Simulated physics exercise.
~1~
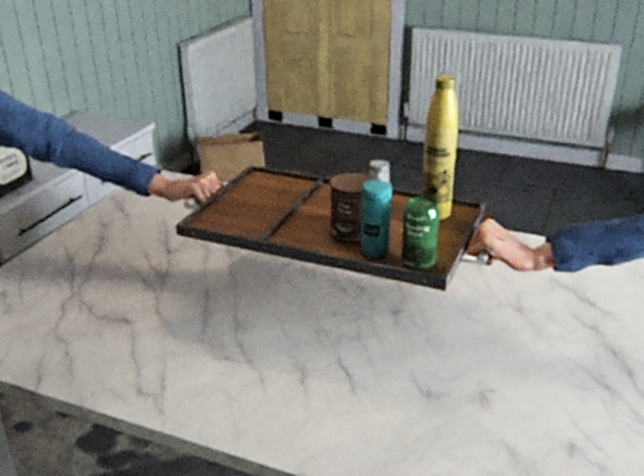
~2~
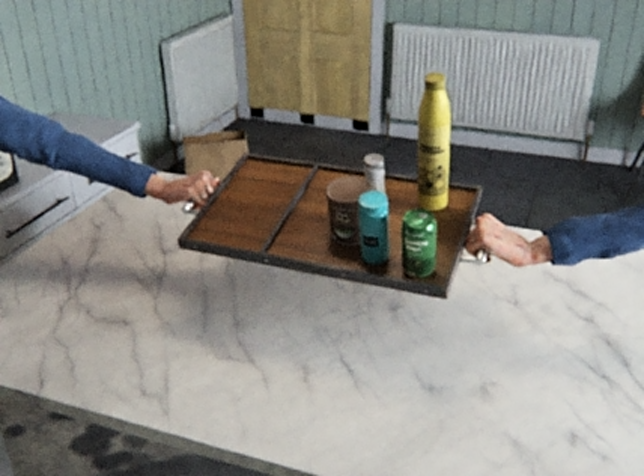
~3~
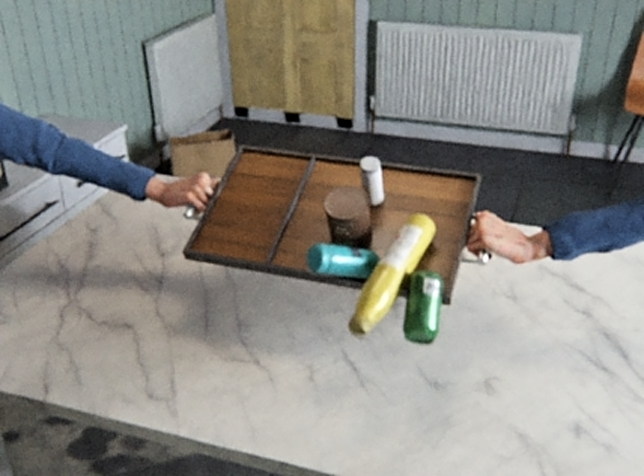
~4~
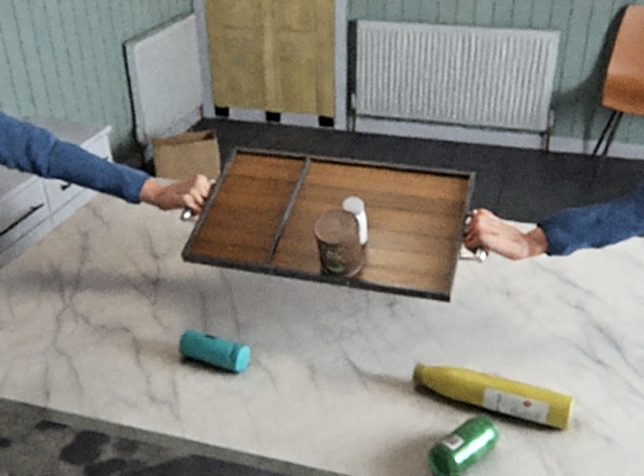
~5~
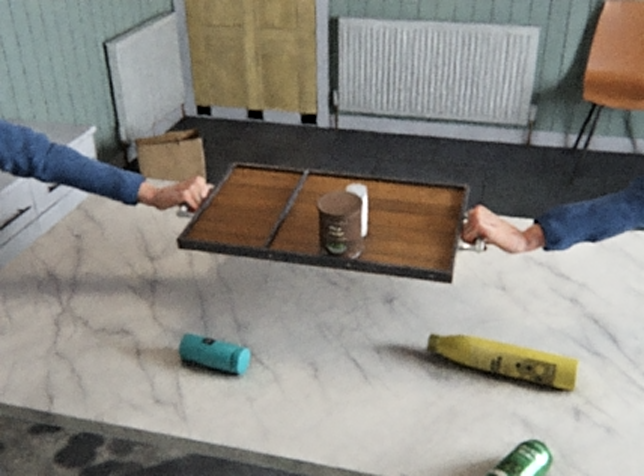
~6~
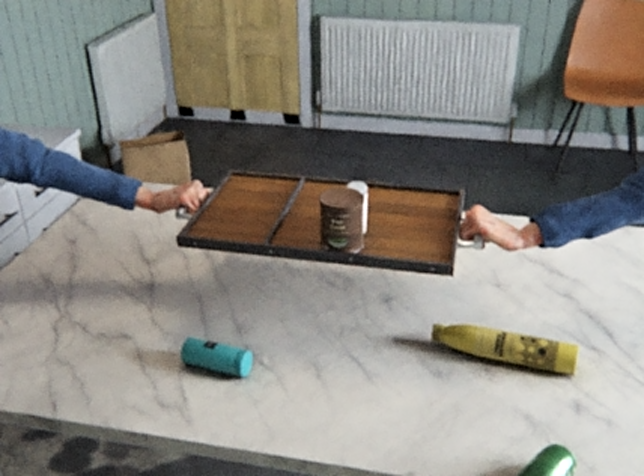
Three containers tumble off a tray tilted by two hands, while two stay on it.
